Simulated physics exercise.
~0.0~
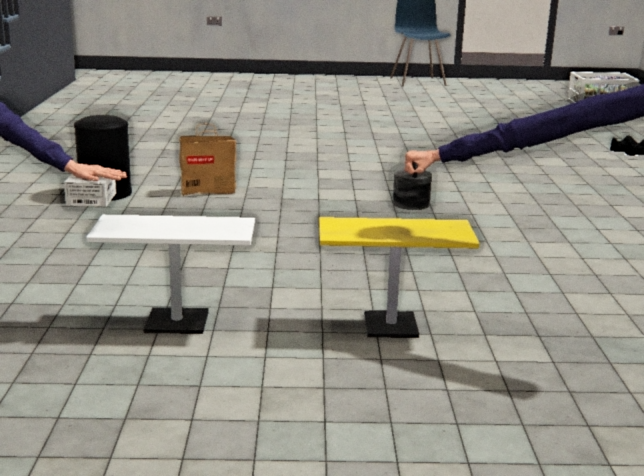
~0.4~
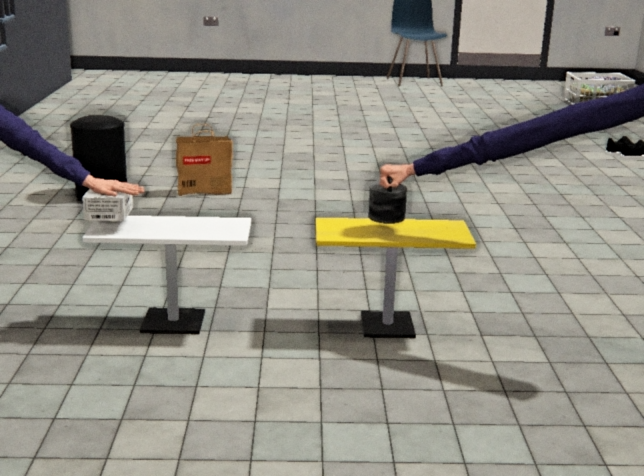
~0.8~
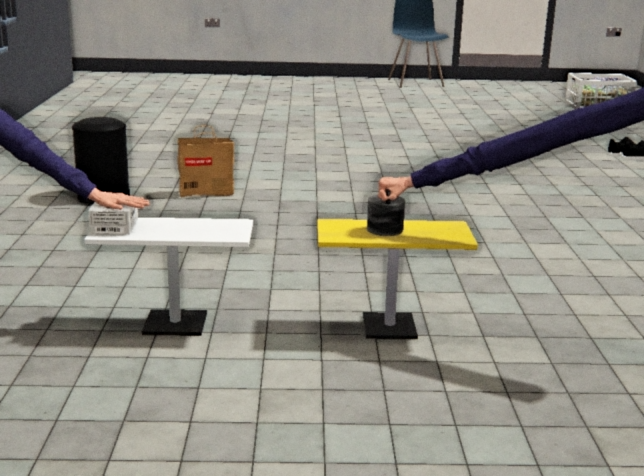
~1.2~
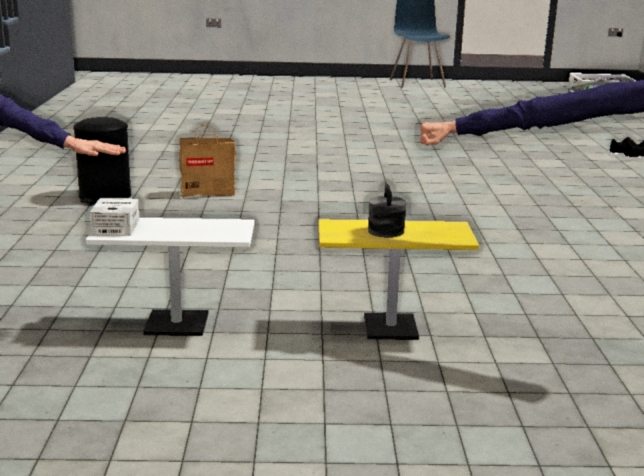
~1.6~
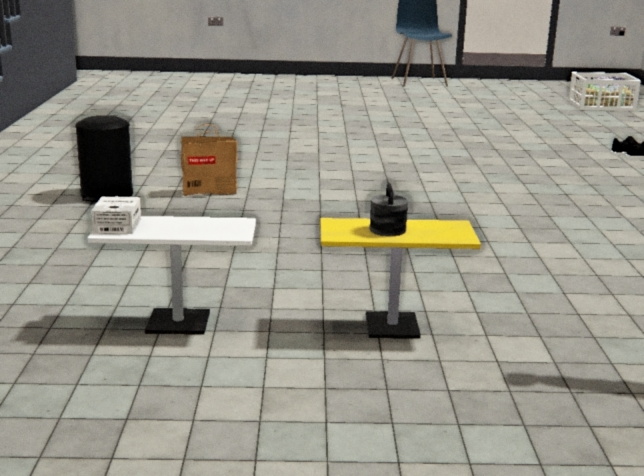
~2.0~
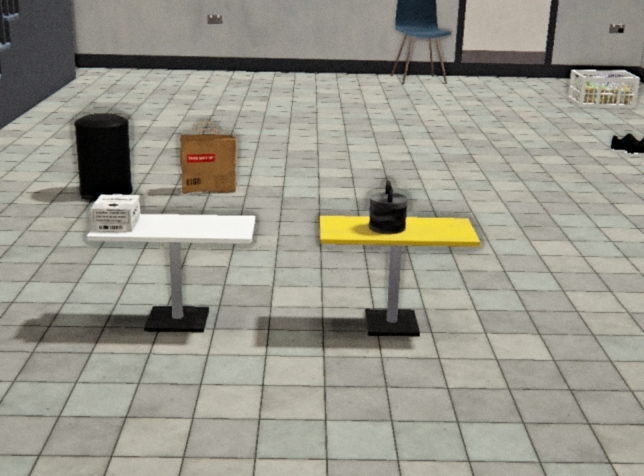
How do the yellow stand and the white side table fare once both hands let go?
The yellow stand keeps steady, and the white side table keeps steady too, each with its object still resting on top.
